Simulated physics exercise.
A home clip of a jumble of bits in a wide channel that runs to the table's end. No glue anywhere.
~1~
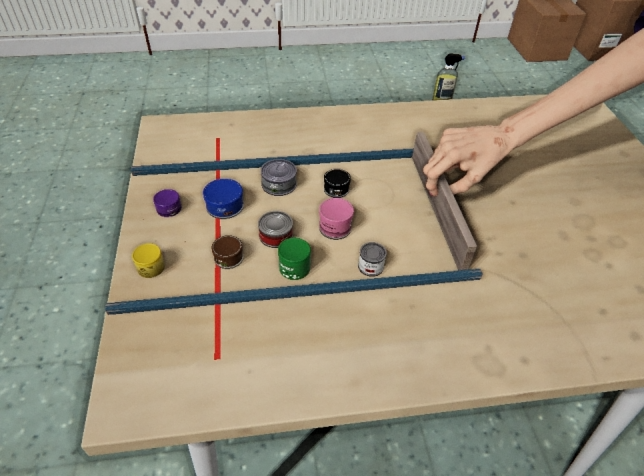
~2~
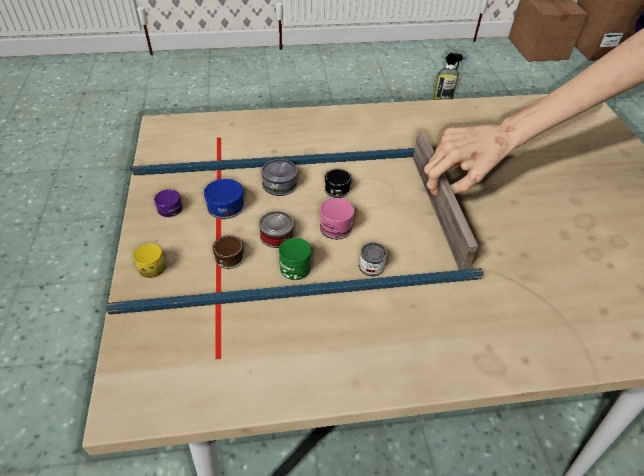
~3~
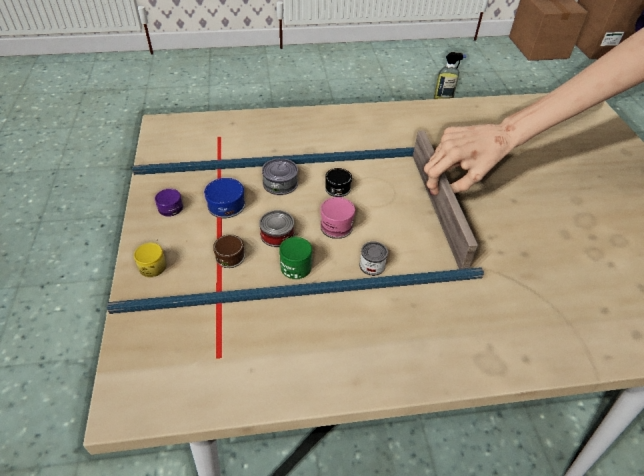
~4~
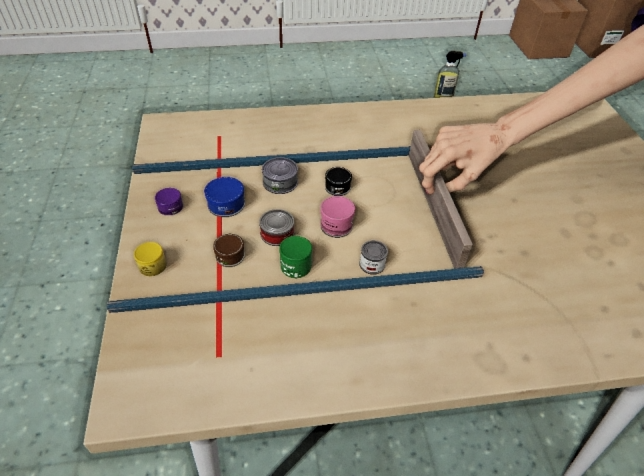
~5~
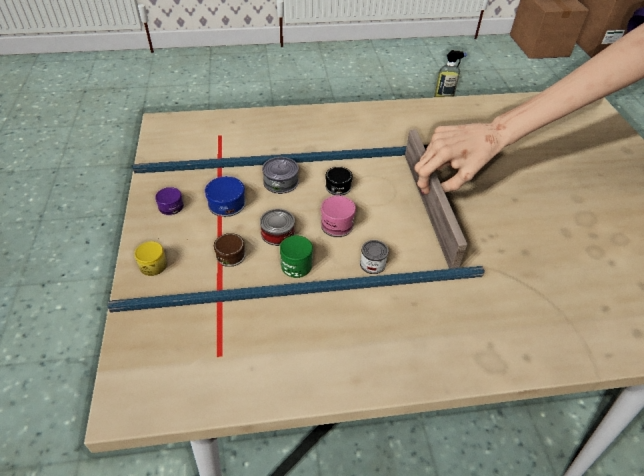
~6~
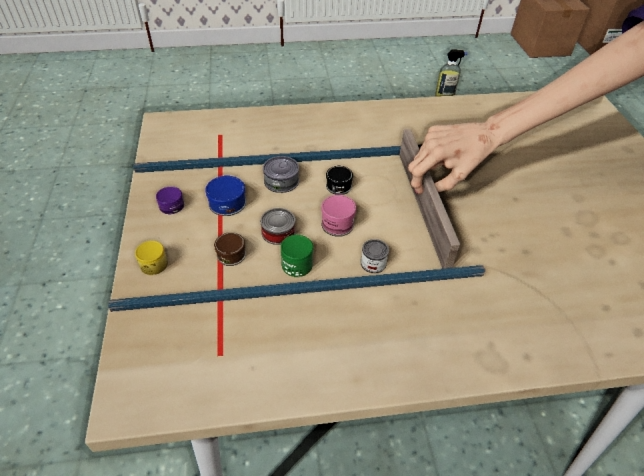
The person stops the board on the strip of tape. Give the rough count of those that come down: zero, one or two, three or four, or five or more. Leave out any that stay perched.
As it turns out, the number that fall off is zero.
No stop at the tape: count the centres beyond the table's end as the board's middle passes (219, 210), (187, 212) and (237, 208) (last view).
It would be 0, 2 and 0.
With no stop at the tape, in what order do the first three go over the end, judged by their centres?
The order is the yellow tub, then the purple tub, then the brown tin.
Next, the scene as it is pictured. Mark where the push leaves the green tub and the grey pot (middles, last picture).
The green tub at (178, 268), the grey pot at (197, 173).
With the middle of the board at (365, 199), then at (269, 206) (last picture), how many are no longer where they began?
At the one place 1, at the other 8.
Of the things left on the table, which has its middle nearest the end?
The yellow tub ends nearest.
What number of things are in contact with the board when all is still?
3 of them.
Soon after, none off yet; yellow tub at rest near (152, 258); purple tub at rest near (170, 201); blue tin at rest near (226, 196).
At rest, the number that fall off is zero.
